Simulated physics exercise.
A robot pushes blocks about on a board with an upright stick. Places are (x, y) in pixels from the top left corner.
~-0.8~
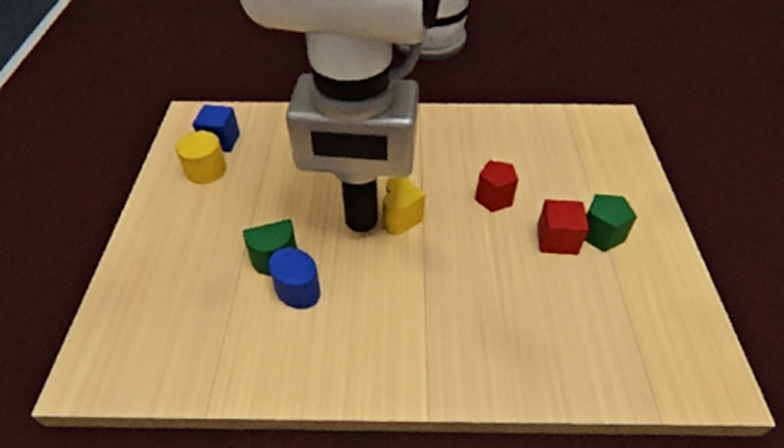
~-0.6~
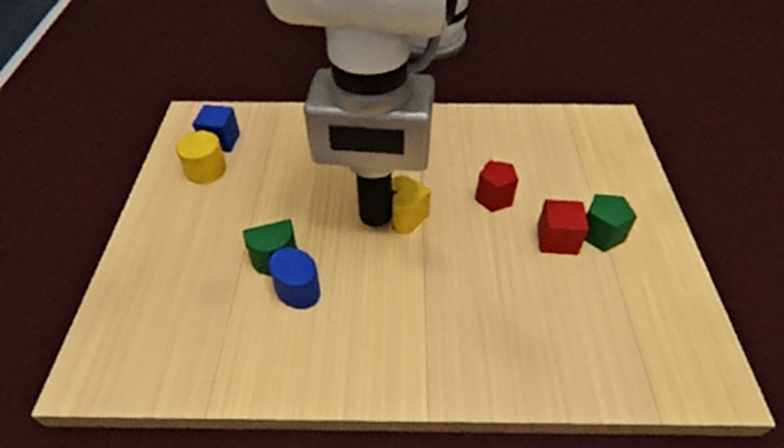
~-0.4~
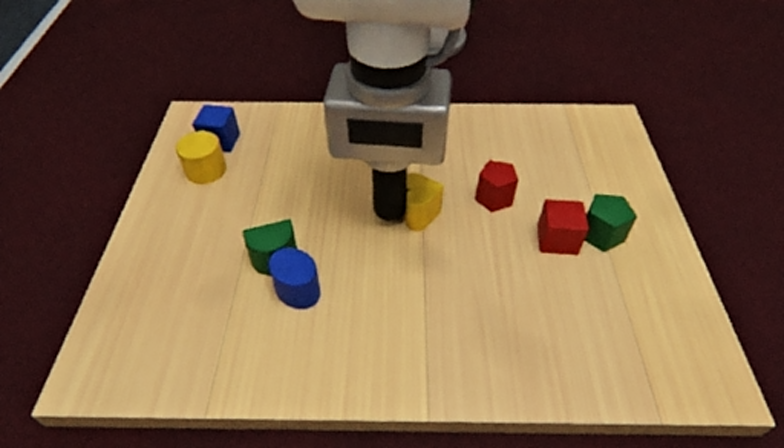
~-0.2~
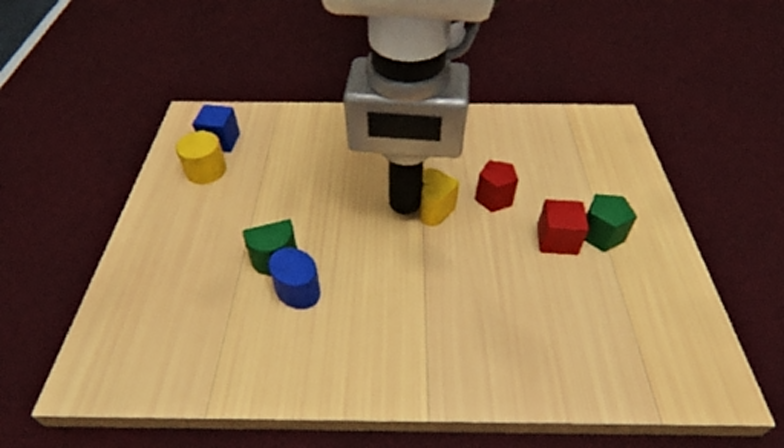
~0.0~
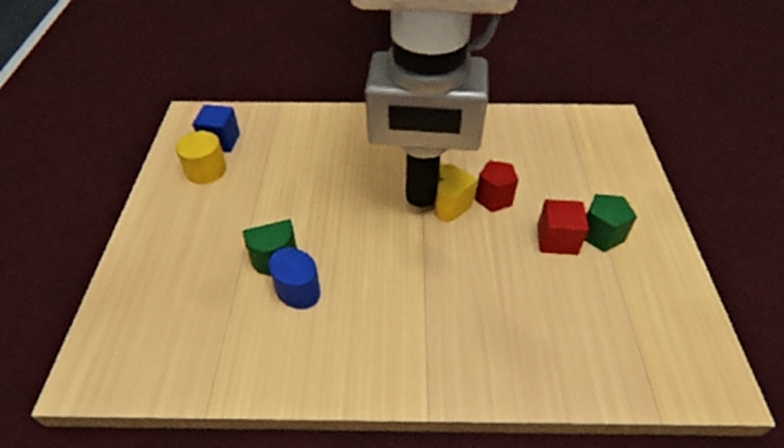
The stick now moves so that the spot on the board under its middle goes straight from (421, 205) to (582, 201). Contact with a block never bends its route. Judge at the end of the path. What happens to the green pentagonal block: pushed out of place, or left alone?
Moved.
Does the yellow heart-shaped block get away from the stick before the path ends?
No, that is not what happens.
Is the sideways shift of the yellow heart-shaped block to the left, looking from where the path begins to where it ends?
In short: No.
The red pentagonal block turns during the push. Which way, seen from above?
The block turns counter-clockwise.
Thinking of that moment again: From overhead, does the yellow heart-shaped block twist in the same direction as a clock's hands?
Yes, it checks out.
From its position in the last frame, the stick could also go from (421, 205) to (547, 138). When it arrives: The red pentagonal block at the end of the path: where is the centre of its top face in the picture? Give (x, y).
My best guess is (520, 169).
The first path, step by step. One third of the way, stick (477, 195); yellow heart-shaped block (511, 181); red pentagonal block (530, 163).
Two thirds of the way, stick (531, 194); yellow heart-shaped block (567, 182), turned 20° clockwise; red pentagonal block (557, 154), turned 35° anticlockwise.
At the end, stick (585, 193); yellow heart-shaped block (623, 183), turned 25° clockwise; red pentagonal block (559, 152), turned 45° anticlockwise; red square block not moved; green pentagonal block (627, 215), turned 40° clockwise.
